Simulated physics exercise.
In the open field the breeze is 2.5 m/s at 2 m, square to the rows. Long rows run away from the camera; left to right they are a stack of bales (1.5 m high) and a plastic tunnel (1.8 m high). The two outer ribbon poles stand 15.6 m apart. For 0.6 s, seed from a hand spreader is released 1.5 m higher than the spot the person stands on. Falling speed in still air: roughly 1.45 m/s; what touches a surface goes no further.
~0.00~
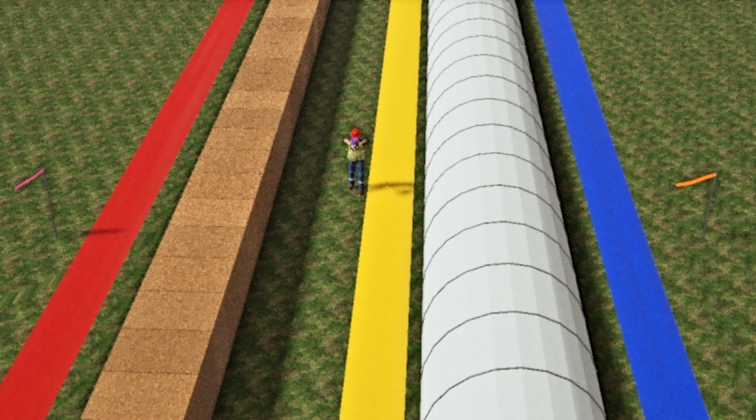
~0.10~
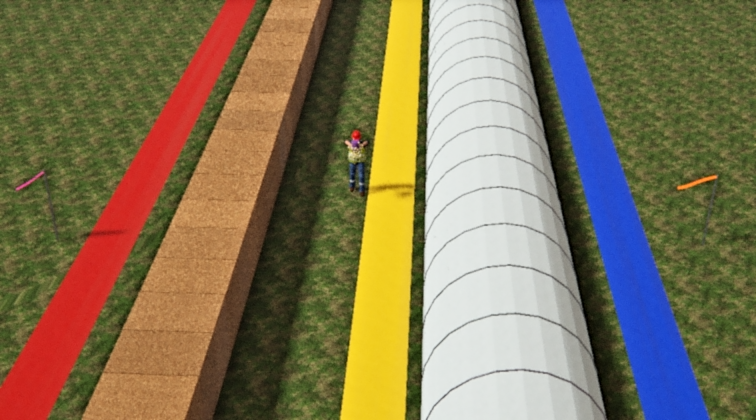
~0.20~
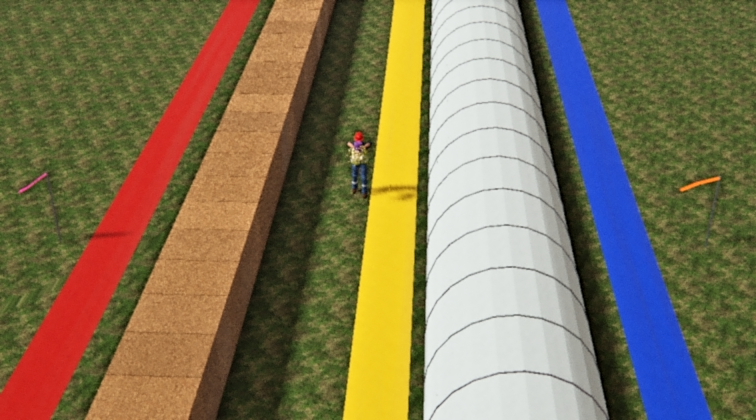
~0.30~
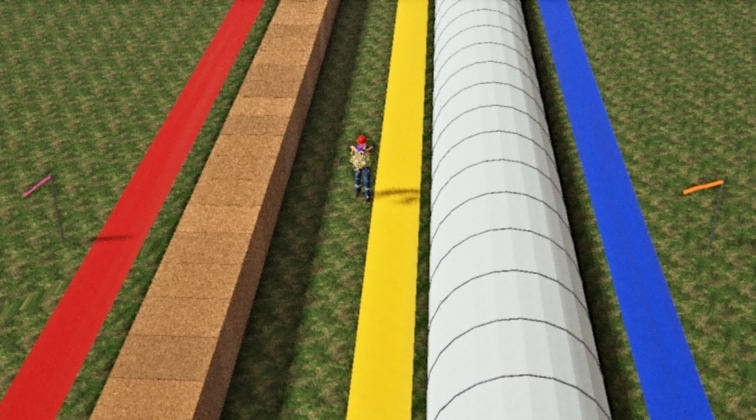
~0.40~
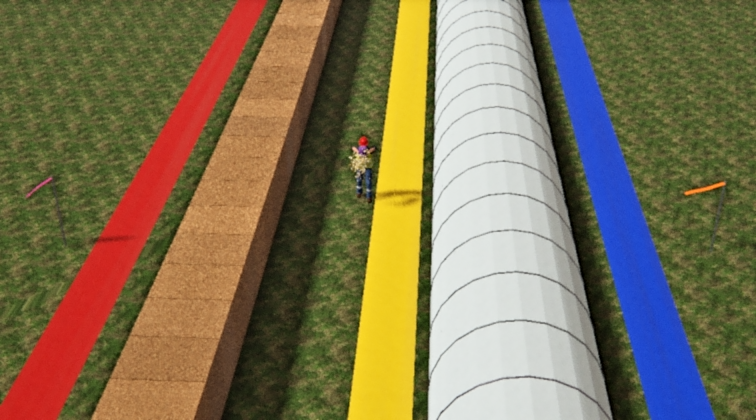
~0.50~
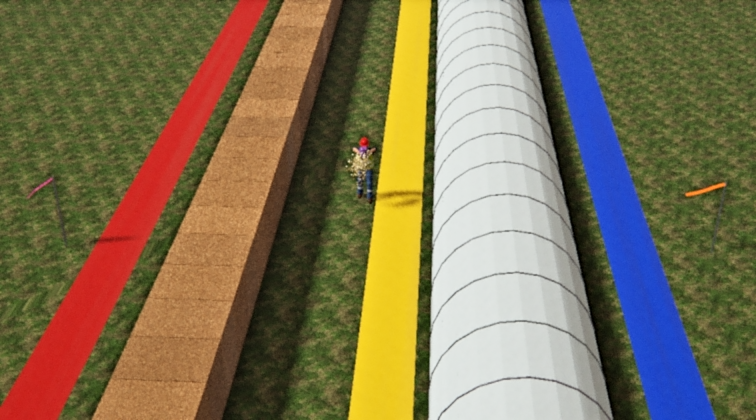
Person in a red hat standing on grass between stacked bales and a plastic tunnel, a small pale cloud of seed spreading slightly.
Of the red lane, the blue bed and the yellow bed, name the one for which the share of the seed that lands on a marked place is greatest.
The biggest share falls on the yellow one.
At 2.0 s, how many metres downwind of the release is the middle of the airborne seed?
About 0.0 m.
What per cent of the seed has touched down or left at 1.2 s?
About 10 %.
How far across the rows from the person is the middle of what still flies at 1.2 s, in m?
Roughly 0.0 m.
After 1.2 s, 9 % is no longer flying here, and 1 % lies on the yellow bed, 0 % on the red lane and 0 % on the blue bed; the middle of what still flies is 0.7 m above the low ground, near (361, 187).
After 2.0 s, 76 % is no longer flying here, and 26 % lies on the yellow bed, 0 % on the red lane and 0 % on the blue bed; the middle of what still flies is 0.3 m above the low ground, near (372, 201).
After 3.5 s, 99 % is no longer flying here, and 43 % lies on the yellow bed, 0 % on the red lane and 0 % on the blue bed.
After 8.0 s, 100 % is no longer flying here, and 44 % lies on the yellow bed, 0 % on the red lane and 0 % on the blue bed.
After 45.0 s, 100 % is no longer flying here, and 44 % lies on the yellow bed, 0 % on the red lane and 0 % on the blue bed.
